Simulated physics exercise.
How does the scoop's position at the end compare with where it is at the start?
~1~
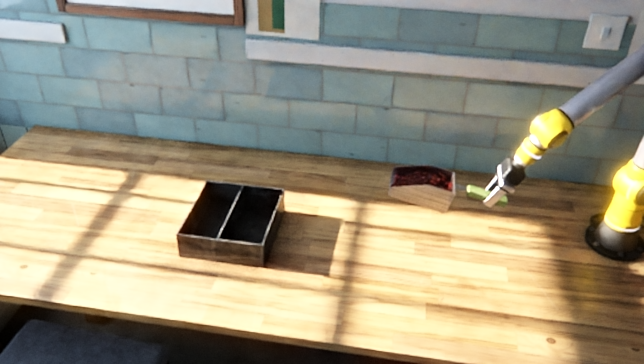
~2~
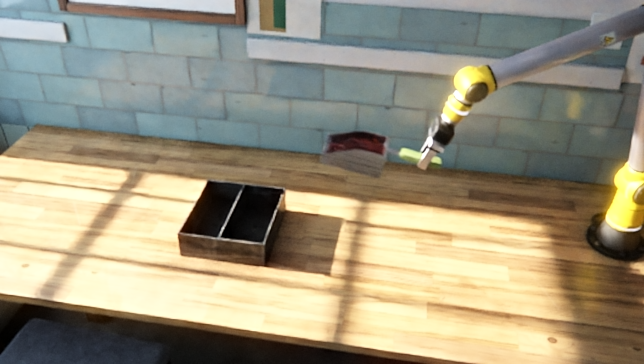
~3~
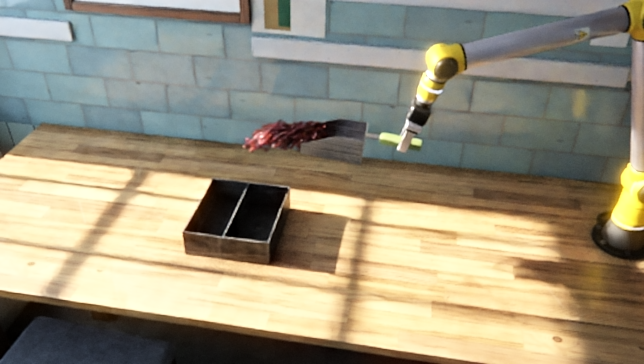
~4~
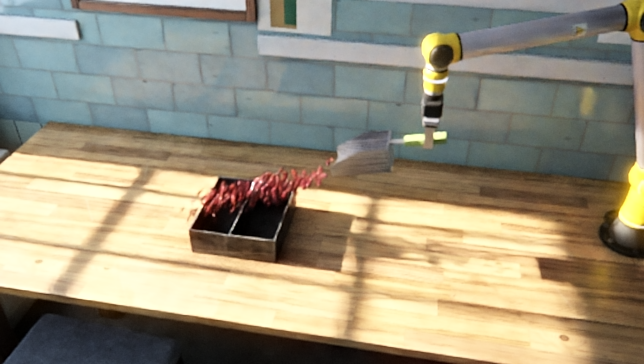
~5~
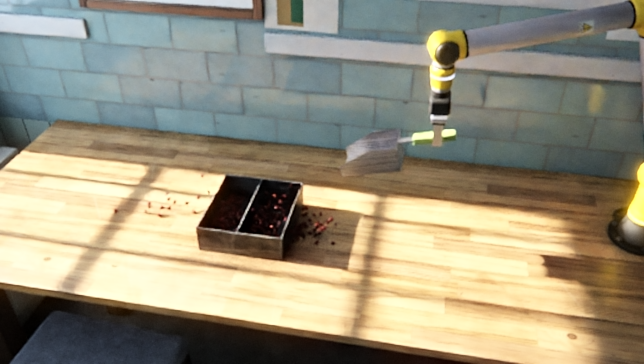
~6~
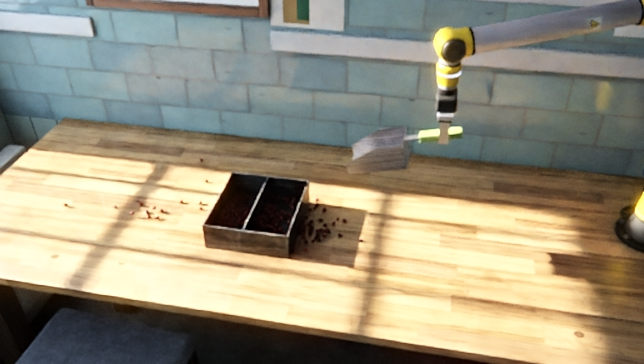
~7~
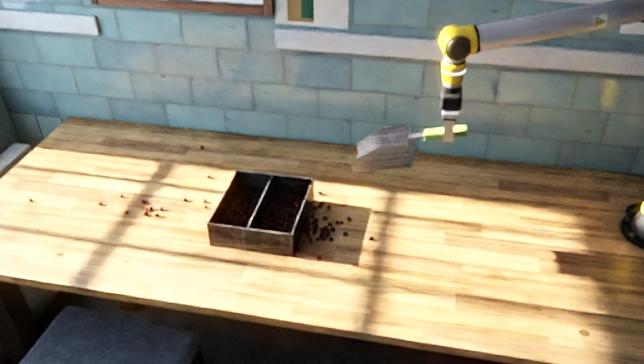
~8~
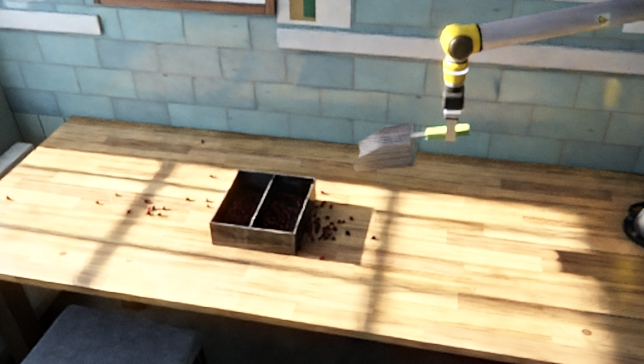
At the end the scoop is further left and higher in the view than at the start, held closer to the divided box.
